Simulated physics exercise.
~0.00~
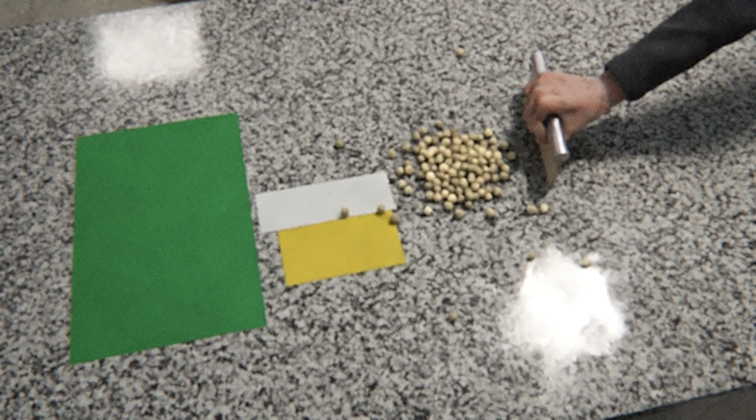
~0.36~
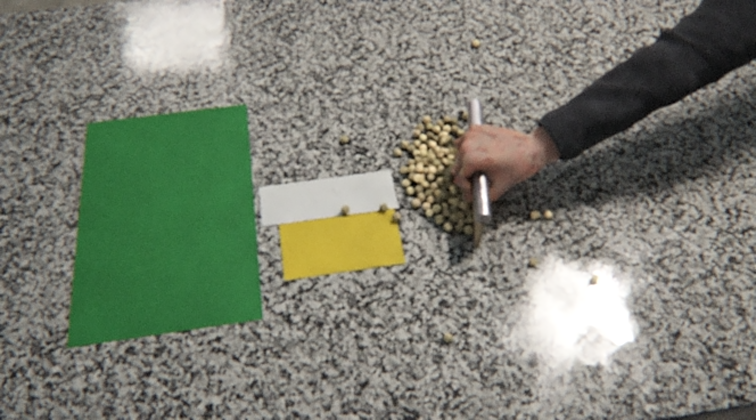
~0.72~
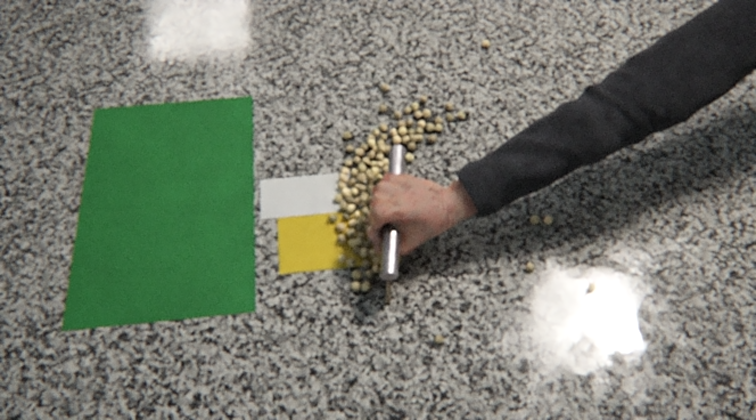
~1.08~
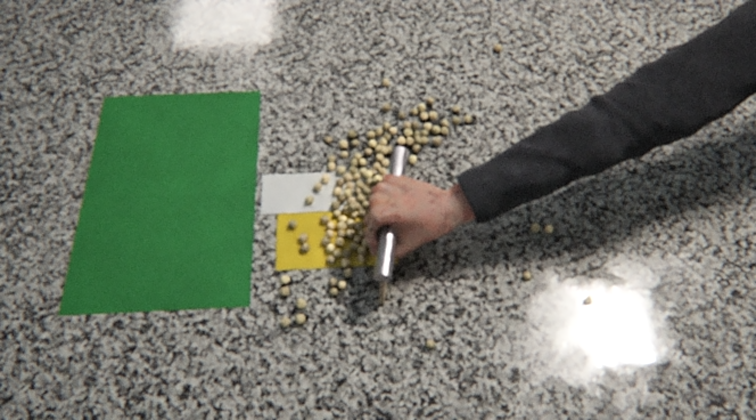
A speckled grey stone surface is seen from above at an angle, with bright patches of light reflected in it. A large green mat lies at the left, with a small white mat and a yellow one beside it, and a heap of pale round nuts to their right. A dark-sleeved hand reaches in from the right, holding a metal scraper, and pushes it left into the heap. The nuts bunch up and spread over parts of the white and yellow mats. The scraper stops, and a few nuts roll farther, leaving many off the mats and none on the green.
